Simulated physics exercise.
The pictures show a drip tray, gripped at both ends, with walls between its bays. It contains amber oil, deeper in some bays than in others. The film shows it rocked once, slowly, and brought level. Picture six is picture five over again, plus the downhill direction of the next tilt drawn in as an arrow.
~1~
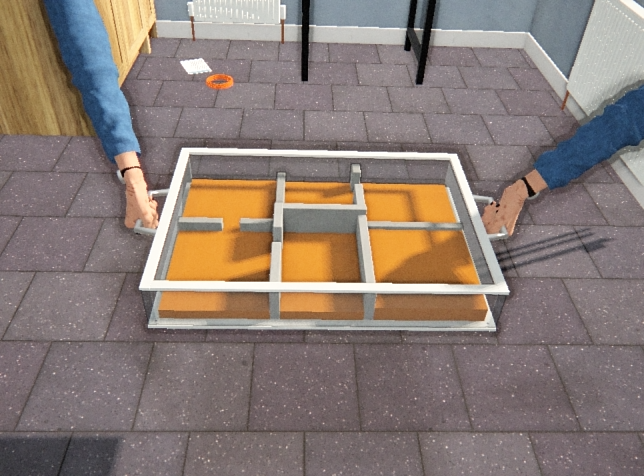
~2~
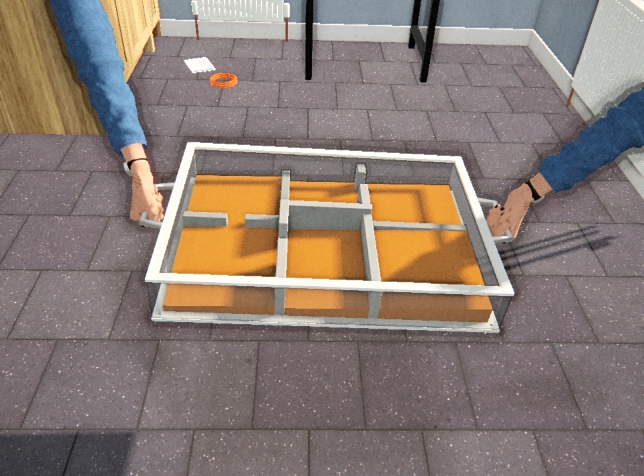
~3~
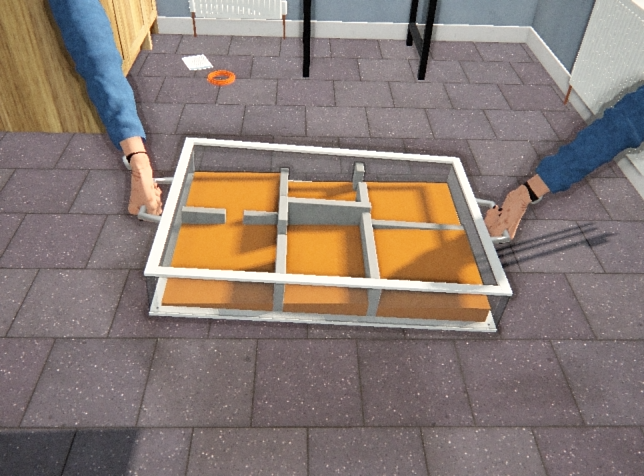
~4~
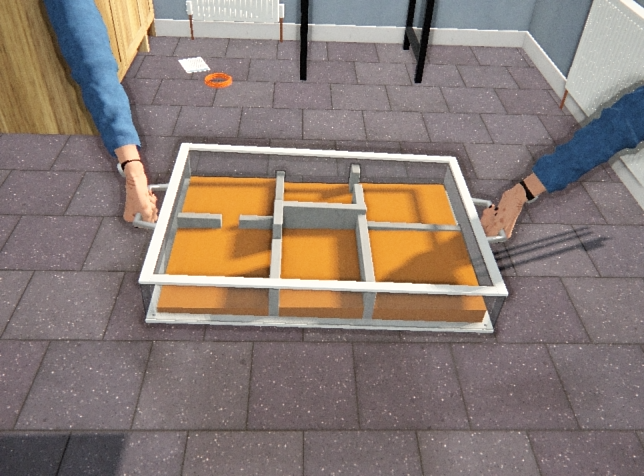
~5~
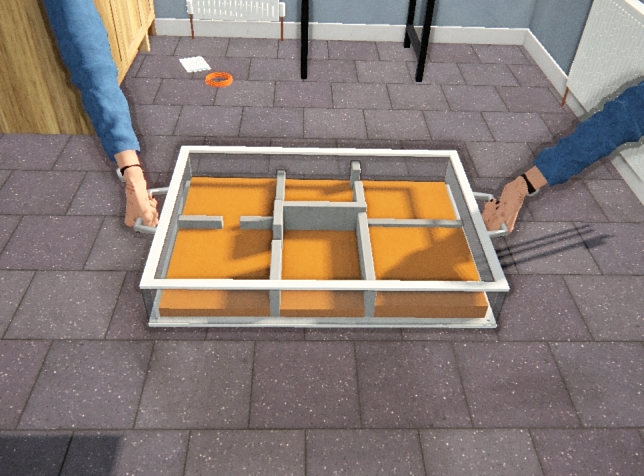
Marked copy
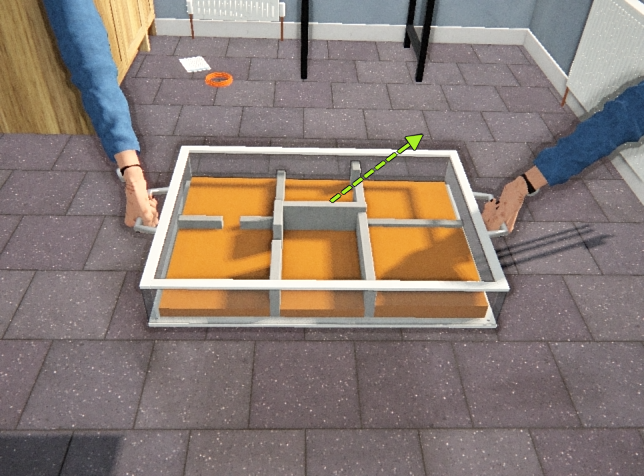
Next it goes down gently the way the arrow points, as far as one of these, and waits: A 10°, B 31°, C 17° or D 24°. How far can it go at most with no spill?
A is the one.
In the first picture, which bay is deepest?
The front right bay.
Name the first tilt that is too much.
Tilt C.
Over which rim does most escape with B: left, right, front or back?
The back rim.
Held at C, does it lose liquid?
Yes, that goes wrong.
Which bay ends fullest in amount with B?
The back right bay.
The tray is level; deepest in the front right bay, at (419, 265), shallowest in the back middle.
Tipped about 2° down to the right; no wall is crossed.
Tipped about 4° down to the right; no wall is crossed.
Tipped about 2° down to the right; no wall is crossed.
The tray is level; deepest in the front right bay, at (420, 262), shallowest in the back right.
The arrow ends at (417, 138).
For tilt A, nothing spills; the back right bay holds the most.
For tilt B, about 67 % goes over the rim.
For tilt C, about 4 % goes over the rim.
For tilt D, about 43 % goes over the rim.
